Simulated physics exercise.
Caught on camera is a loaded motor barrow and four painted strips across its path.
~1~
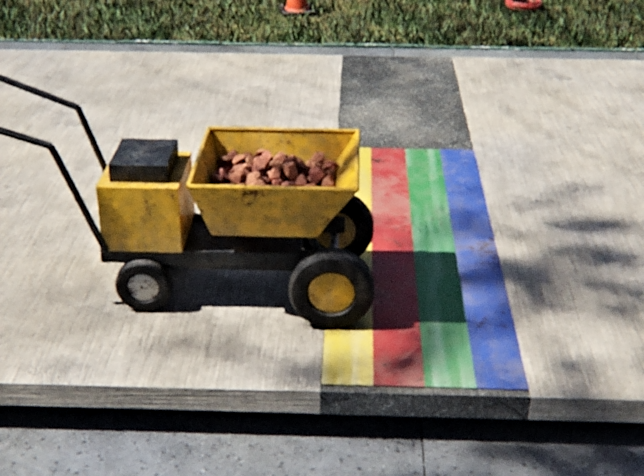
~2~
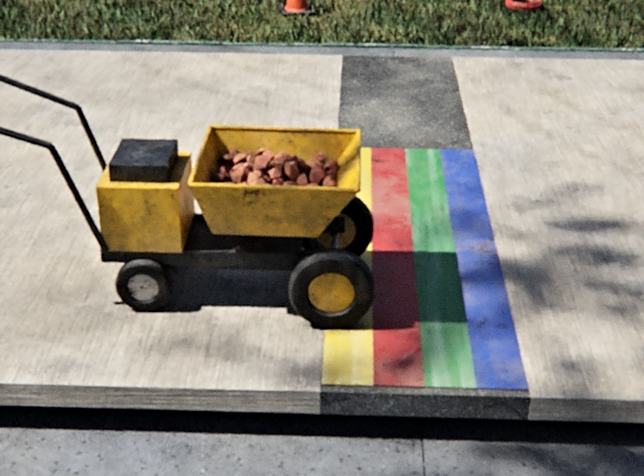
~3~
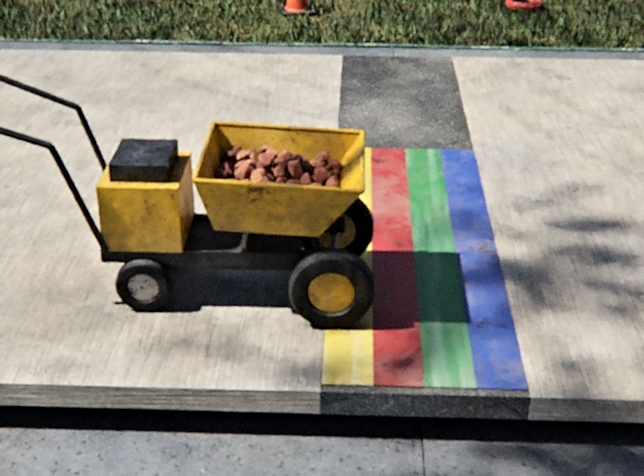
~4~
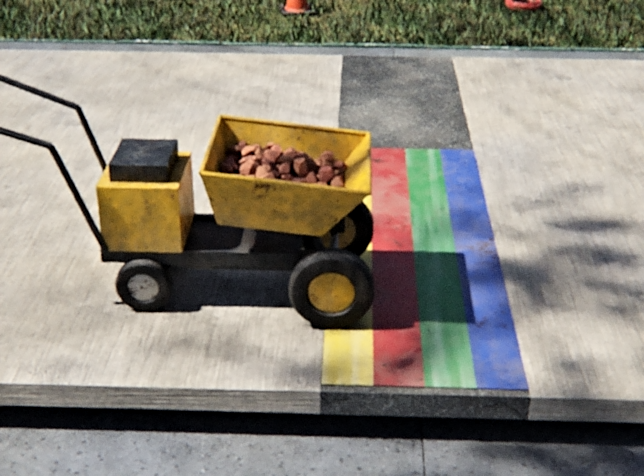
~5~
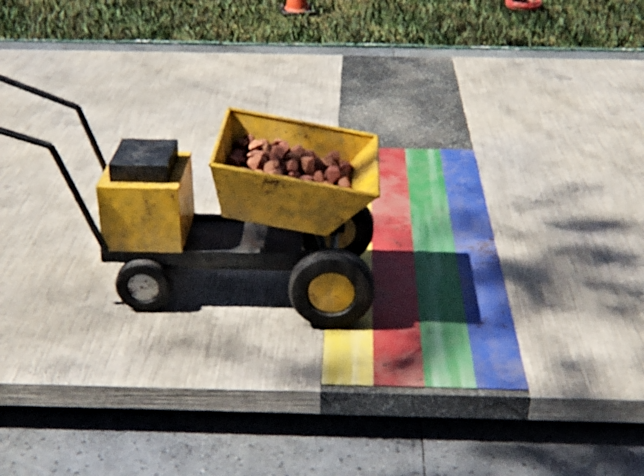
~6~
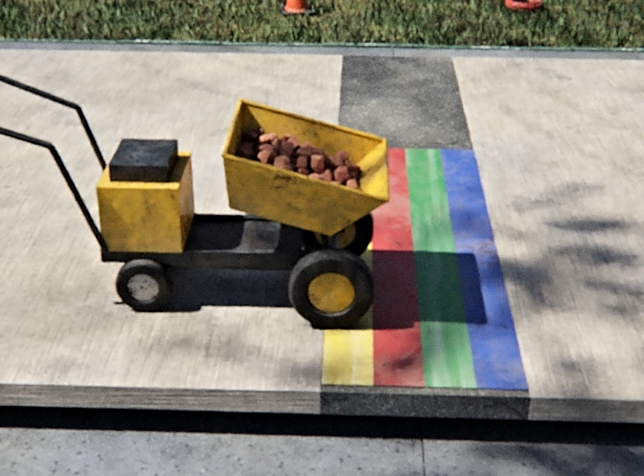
The yellow skip of a small motor barrow, loaded with reddish rubble, sat level at first, then gradually tilted toward the right while the wheels stayed still beside yellow, red, green and blue painted strips.
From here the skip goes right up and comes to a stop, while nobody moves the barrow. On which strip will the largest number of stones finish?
The largest number finish on the blue strip.
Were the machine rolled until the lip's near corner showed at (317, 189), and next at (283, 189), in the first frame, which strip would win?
Result, place 1: That green strip; place 2: That red strip.
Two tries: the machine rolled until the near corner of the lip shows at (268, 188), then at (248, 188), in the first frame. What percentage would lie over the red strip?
You'd get 50 in a hundred the first time and 40 in a hundred the second.
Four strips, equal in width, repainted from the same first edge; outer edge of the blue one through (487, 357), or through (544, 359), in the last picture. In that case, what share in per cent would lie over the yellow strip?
Roughly 0 percent first, then roughly 0 percent.
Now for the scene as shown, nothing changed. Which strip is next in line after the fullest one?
In second place: Green.
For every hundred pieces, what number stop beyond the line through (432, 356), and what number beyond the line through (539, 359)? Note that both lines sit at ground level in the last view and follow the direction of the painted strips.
Roughly 90 and 10 percent.
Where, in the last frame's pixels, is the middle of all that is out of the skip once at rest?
I'd mark it at roughly (479, 286).
Soon after the last picture, skip tipped steeply; all in the skip.
A little later, skip tipped right over; most in the skip; a small part over the green strip; a small part over the blue strip; a stray few off the paint.
Later still, skip tipped right over; a small part in the skip; a stray few over the red strip; about a quarter over the green strip; about half over the blue strip; about a quarter off the paint.
By the end, skip tipped right over; a small part in the skip; none over the yellow strip; a stray few over the red strip; about a quarter over the green strip; about half over the blue strip; about a quarter off the paint.
